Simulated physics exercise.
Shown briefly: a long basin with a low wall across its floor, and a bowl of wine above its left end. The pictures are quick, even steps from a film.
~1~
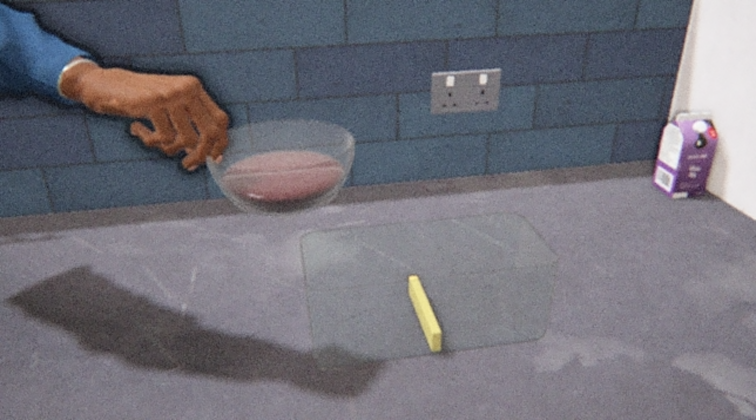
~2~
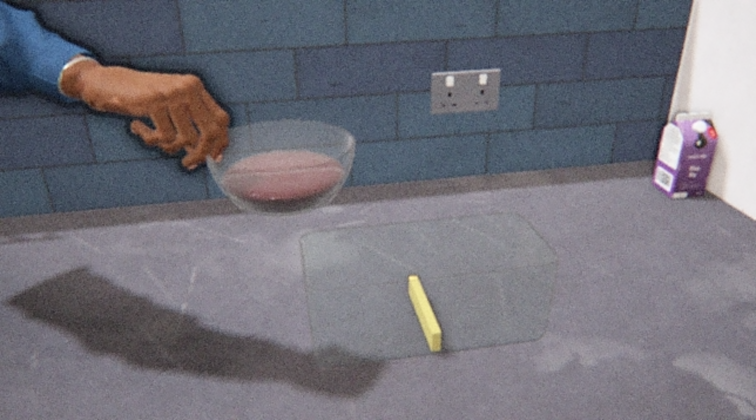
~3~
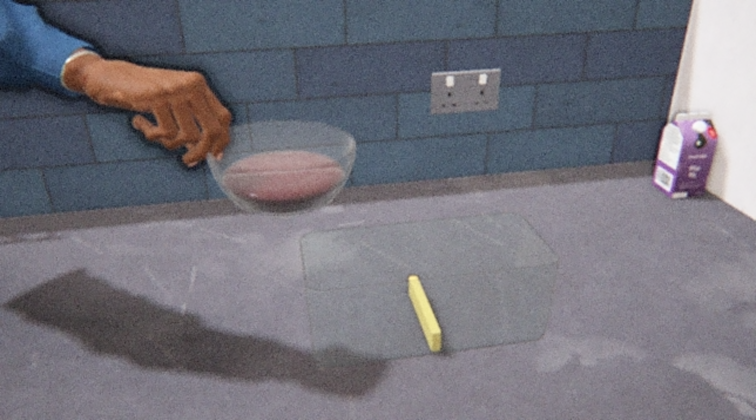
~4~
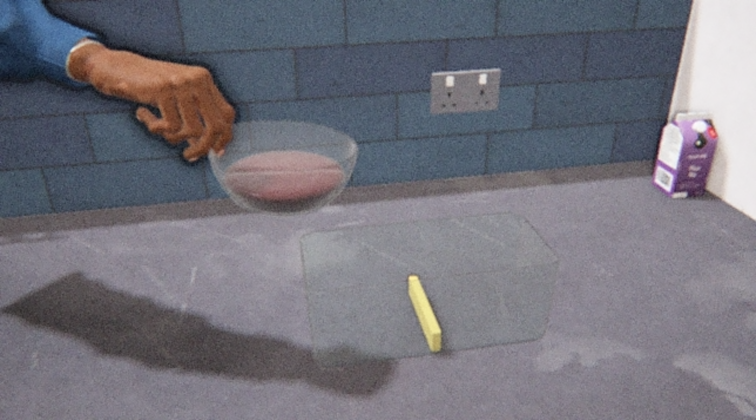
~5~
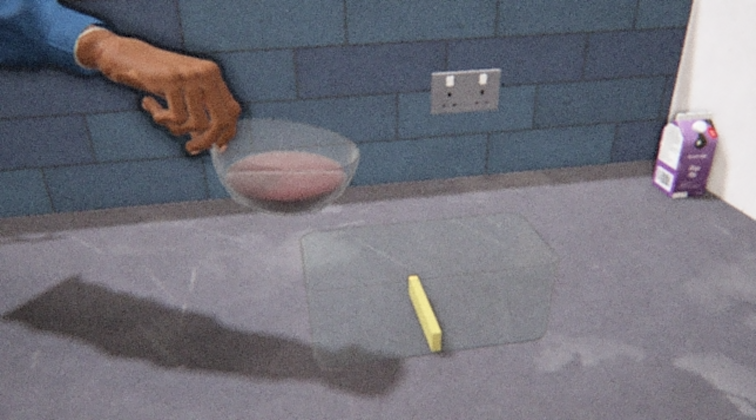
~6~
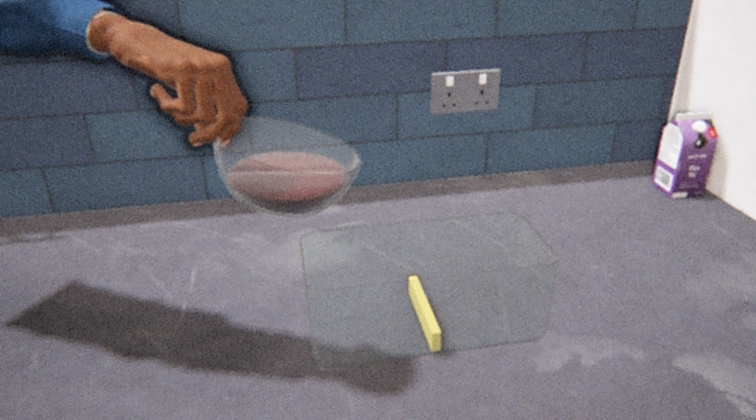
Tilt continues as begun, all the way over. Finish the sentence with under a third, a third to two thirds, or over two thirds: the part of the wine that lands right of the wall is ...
It is under a third.
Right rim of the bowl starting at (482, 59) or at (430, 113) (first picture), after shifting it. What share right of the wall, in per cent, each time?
Near 75 in a hundred first, near 75 in a hundred second.
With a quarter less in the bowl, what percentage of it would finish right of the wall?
15 per cent.
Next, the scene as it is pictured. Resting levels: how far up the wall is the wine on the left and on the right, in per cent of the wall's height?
I'd put the left at about 60 and the right at about 10.
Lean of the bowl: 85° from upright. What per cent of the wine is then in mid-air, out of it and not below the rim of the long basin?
Around 40 percent.
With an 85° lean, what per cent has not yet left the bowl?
I'd put it near 30 %.
A moment on, the bowl is tipped on its side and 30 per cent is still to pour, 28 is left of the wall and 0 right of it.
Next, the bowl is tipped right over and 0 per cent is still to pour, 89 is left of the wall and 8 right of it.
Then the bowl is tipped right over and 0 per cent is still to pour, 83 is left of the wall and 16 right of it.
Later the bowl is tipped right over and 0 per cent is still to pour, 83 is left of the wall and 16 right of it.
At rest 82 per cent lies left of the wall, 16 right of it and 2 outside.
